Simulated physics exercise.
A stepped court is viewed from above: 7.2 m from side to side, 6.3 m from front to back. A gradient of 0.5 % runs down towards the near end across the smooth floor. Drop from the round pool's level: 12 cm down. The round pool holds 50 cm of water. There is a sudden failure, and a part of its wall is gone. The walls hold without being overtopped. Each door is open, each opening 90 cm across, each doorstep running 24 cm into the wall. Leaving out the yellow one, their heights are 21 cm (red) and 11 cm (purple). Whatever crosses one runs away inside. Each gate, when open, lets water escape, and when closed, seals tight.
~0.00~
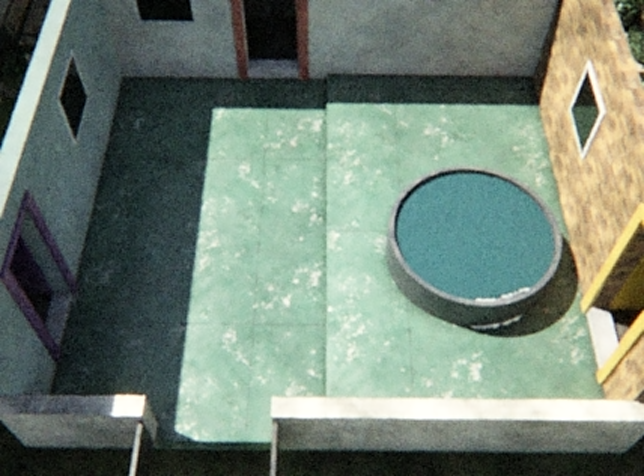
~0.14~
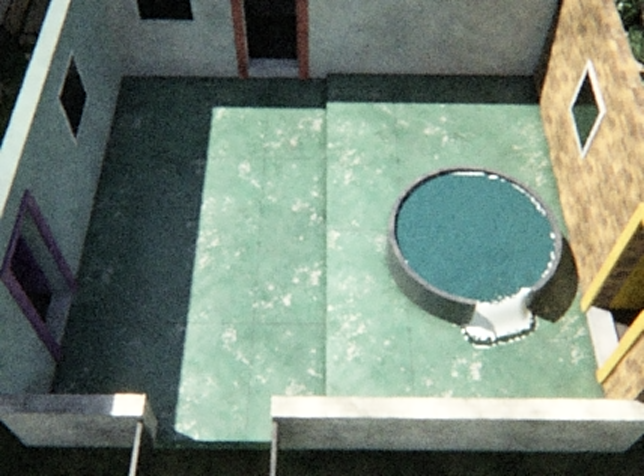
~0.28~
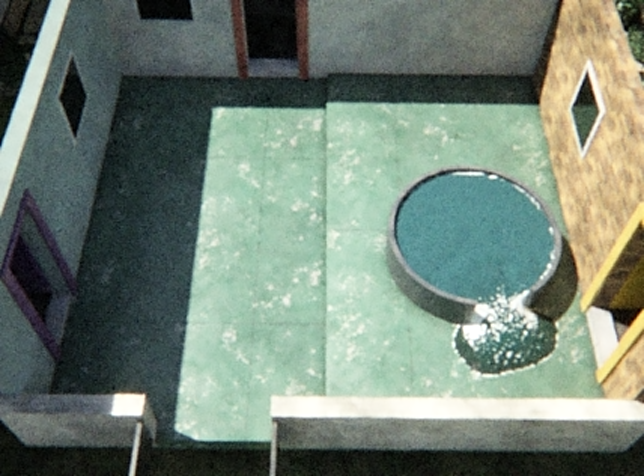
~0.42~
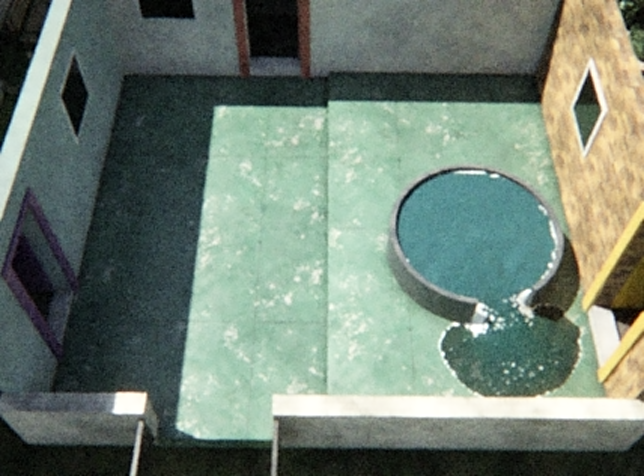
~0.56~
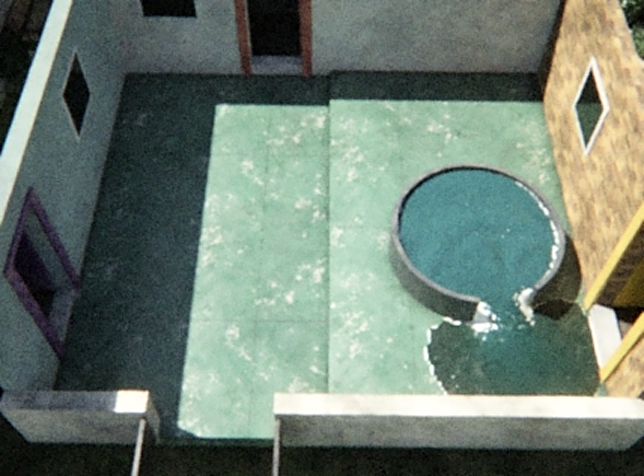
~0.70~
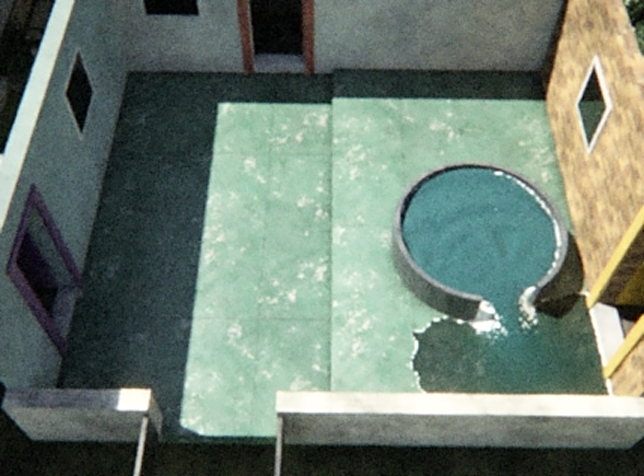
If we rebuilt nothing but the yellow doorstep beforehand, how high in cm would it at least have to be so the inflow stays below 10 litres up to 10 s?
It would have to reach roughly 19 cm.
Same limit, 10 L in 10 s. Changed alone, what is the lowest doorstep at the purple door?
At the purple door you'd want roughly 7.0 cm.
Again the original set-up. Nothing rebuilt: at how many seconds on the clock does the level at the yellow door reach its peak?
Peak time: About 2.4 s.
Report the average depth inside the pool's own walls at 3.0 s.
The average depth is some 29 cm.
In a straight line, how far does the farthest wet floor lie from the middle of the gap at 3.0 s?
I make it some 4.8 m.
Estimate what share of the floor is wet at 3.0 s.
Some 25 per cent of it.
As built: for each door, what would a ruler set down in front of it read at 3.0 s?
Door depths (cm): Red = 0, purple = 0, yellow = 19.
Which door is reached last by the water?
The red door.
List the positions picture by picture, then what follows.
In the first frame, the round pool at (474, 234) is whole and still, 50 cm deep; the yellow door at (619, 306) is dry.
In the second frame, the front is at (522, 332), 0.3 m from the gap at (500, 313); 0.2 m2 of floor is wet, 50 cm left at the back.
In the third frame, the gap is at (499, 314), the front 0.7 m out at (501, 368); the back of the round pool holds 50 cm.
In the fourth frame, the front is at (529, 393), 1.1 m from the gap at (501, 313); 1.5 m2 of floor is wet, 50 cm left at the back.
In the fifth frame, water pours out at (502, 312) and has run 1.6 m, to a hidden place; about 4 cm deep outside, 50 cm at the back.
In the sixth frame, the front is at a hidden place, 1.8 m from the gap at (505, 310); 2.9 m2 of floor is wet, 48 cm left at the back; water is at the yellow door at (624, 301).
After 1.4 s water covers 10 % of the floor, deepest (38 cm) near (604, 418); 12 cm at the yellow door, 0 litres in over its 20 cm doorstep.
After 3.0 s water covers 25 % of the floor, deepest (28 cm) near (604, 418); 19 cm at the yellow door, 5 litres in over its 20 cm doorstep.
After 10.0 s water covers 90 % of the floor, deepest (12 cm) near (504, 417); 11 cm at the yellow door, 7 litres in over its 20 cm doorstep.
At the yellow door as built, the water arrived by 0.6 s and peaked near 21 cm at 2.4 s.
Run again over the same 10 s with other heights there, 26 litres in over 16 cm, 4 litres over 21.5 cm. The limit of 10 litres is kept from about 19 cm up.
